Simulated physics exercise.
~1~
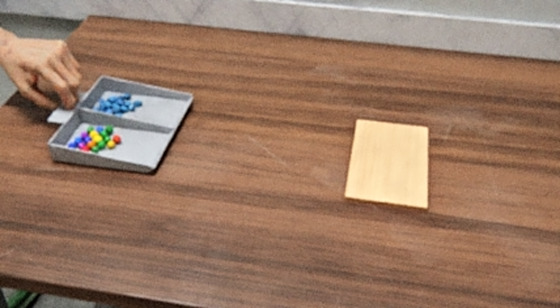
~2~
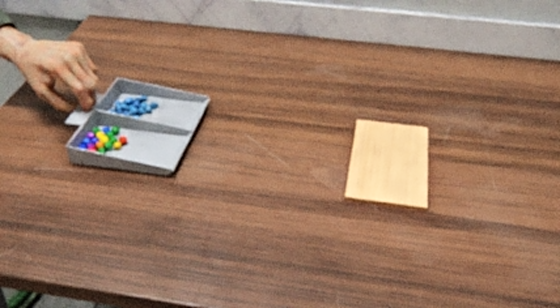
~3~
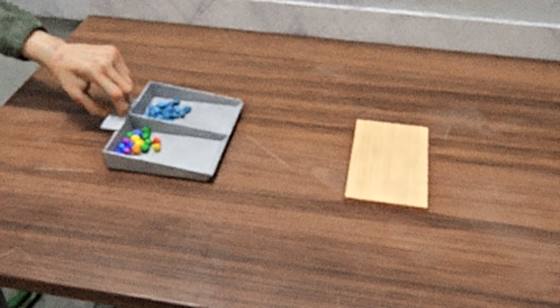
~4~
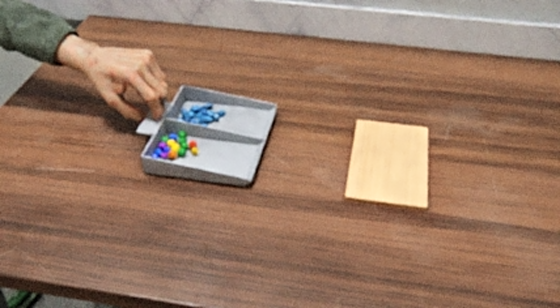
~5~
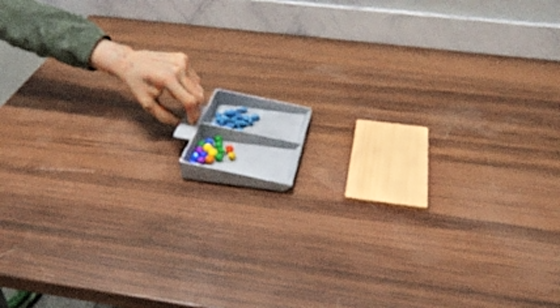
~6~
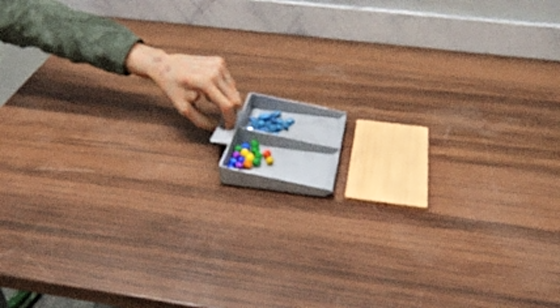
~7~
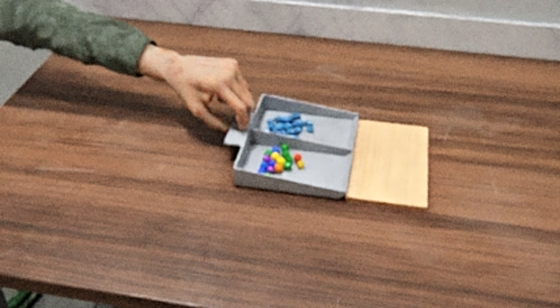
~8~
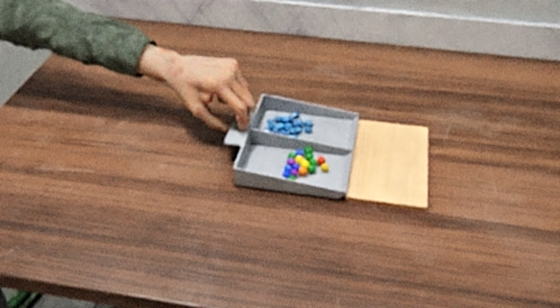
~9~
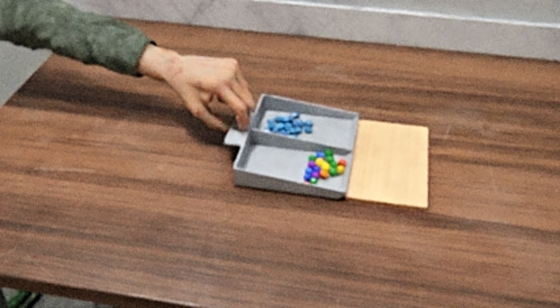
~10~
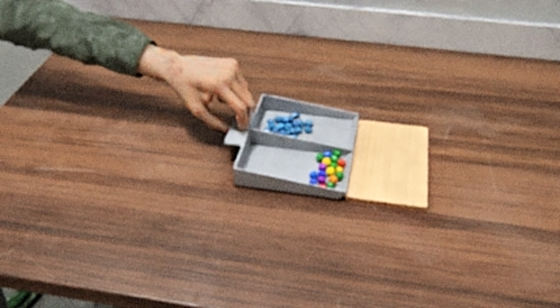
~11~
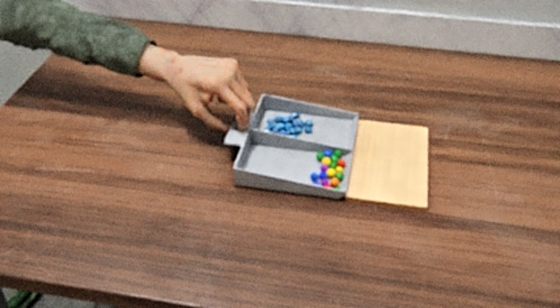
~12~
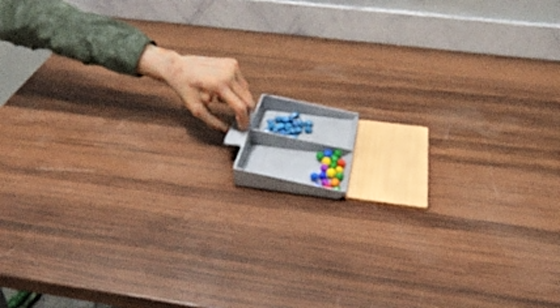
At first, a hand holds the tab of a shallow grey tray at the left of a wooden table, with a pale flat board lying farther right. A divider separates small blue pieces in the back section from multicoloured beads in the front one. The hand slides the tray steadily right until it stops against the board. The coloured beads keep rolling right across their section and gather near the far rim, while the blue pieces stay clustered. Finally, everything rests inside the tray, the hand still at its tab and the board unmoved.
